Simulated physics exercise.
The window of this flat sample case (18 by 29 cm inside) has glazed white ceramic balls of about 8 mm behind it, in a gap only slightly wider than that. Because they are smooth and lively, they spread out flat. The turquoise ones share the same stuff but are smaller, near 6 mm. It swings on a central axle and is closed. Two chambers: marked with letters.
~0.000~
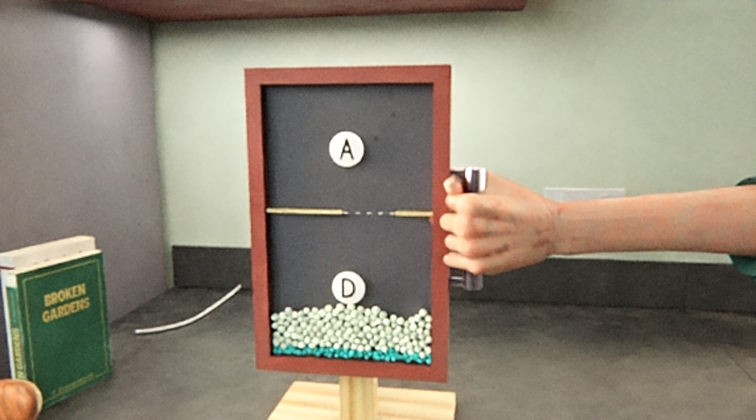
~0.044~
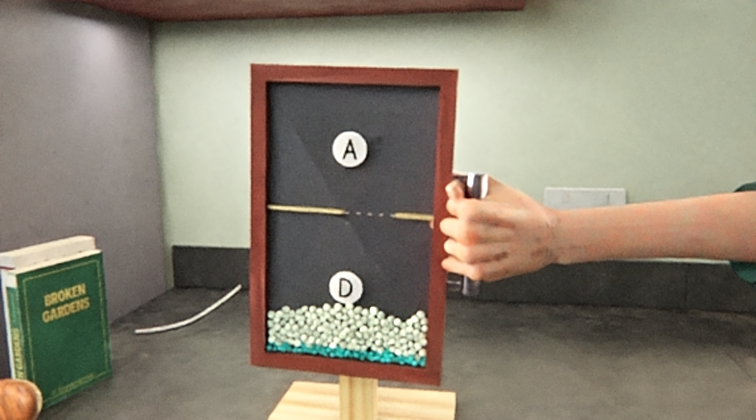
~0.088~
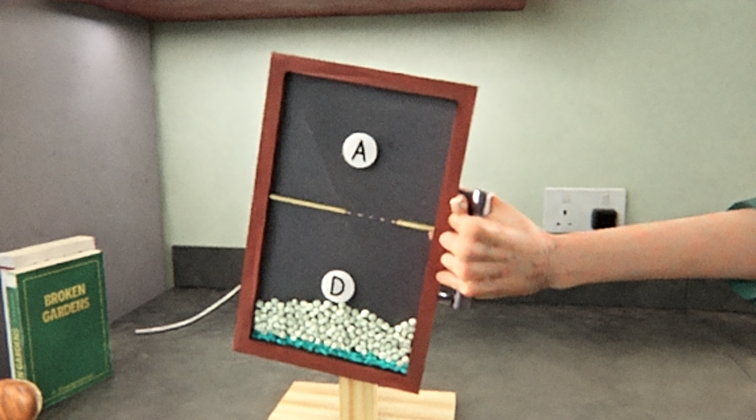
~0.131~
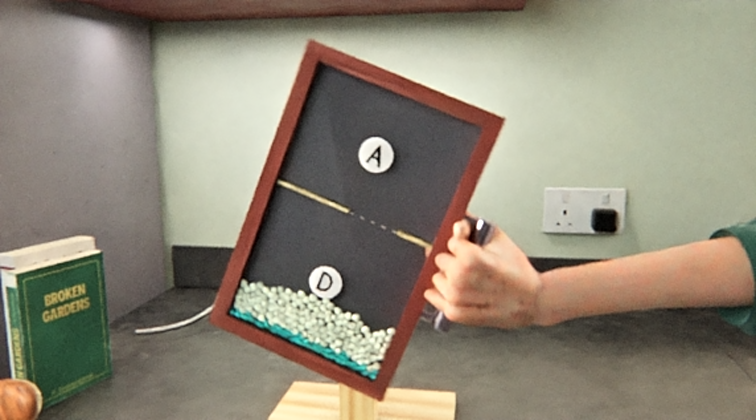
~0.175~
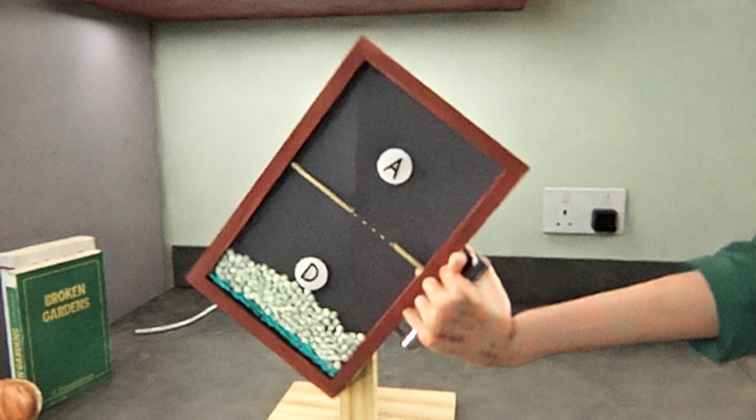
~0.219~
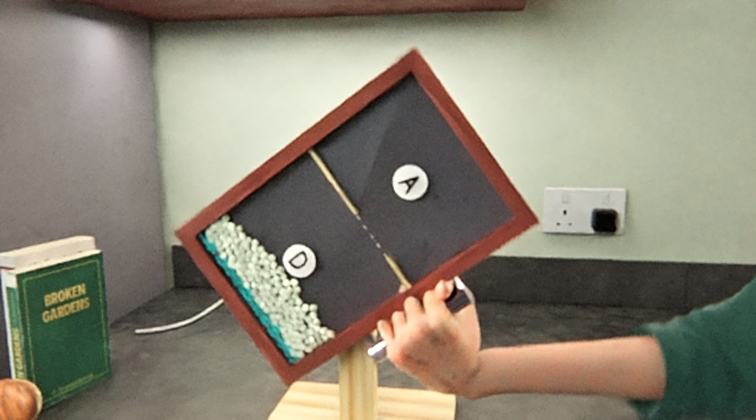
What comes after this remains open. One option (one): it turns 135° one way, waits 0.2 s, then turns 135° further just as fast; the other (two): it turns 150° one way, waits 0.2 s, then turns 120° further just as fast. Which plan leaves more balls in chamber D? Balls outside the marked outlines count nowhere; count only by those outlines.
The earlier plan.
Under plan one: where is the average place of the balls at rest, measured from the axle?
The middle sits around 3 cm left of it and 7 cm below it.
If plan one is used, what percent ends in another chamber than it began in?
About 65 percent.
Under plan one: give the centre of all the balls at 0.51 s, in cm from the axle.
It sits around 8 cm to the left and around 2 cm up.
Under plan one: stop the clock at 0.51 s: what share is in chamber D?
100 %.
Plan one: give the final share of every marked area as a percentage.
Chamber A: 65; chamber D: 35.
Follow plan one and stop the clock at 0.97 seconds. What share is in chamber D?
Share: Near 40 %.
Plan one. At 0.51 s, it stands 135° clockwise; the balls' middle is 8 cm left of and 2 cm above the centre; D 100 %.
After 0.97 s, it has come round 203° clockwise; the balls' middle is 4 cm left of and 4 cm below the centre; A 60 %, D 40 %.
After 1.22 s, it has come round 270° clockwise; the balls' middle is 5 cm left of and 5 cm below the centre; A 65 %, D 35 %.
Settled by 1.9 s, it has come round 270° clockwise; A 65 %, D 35 %.
Plan two would end with A 80 %, D 20 %.
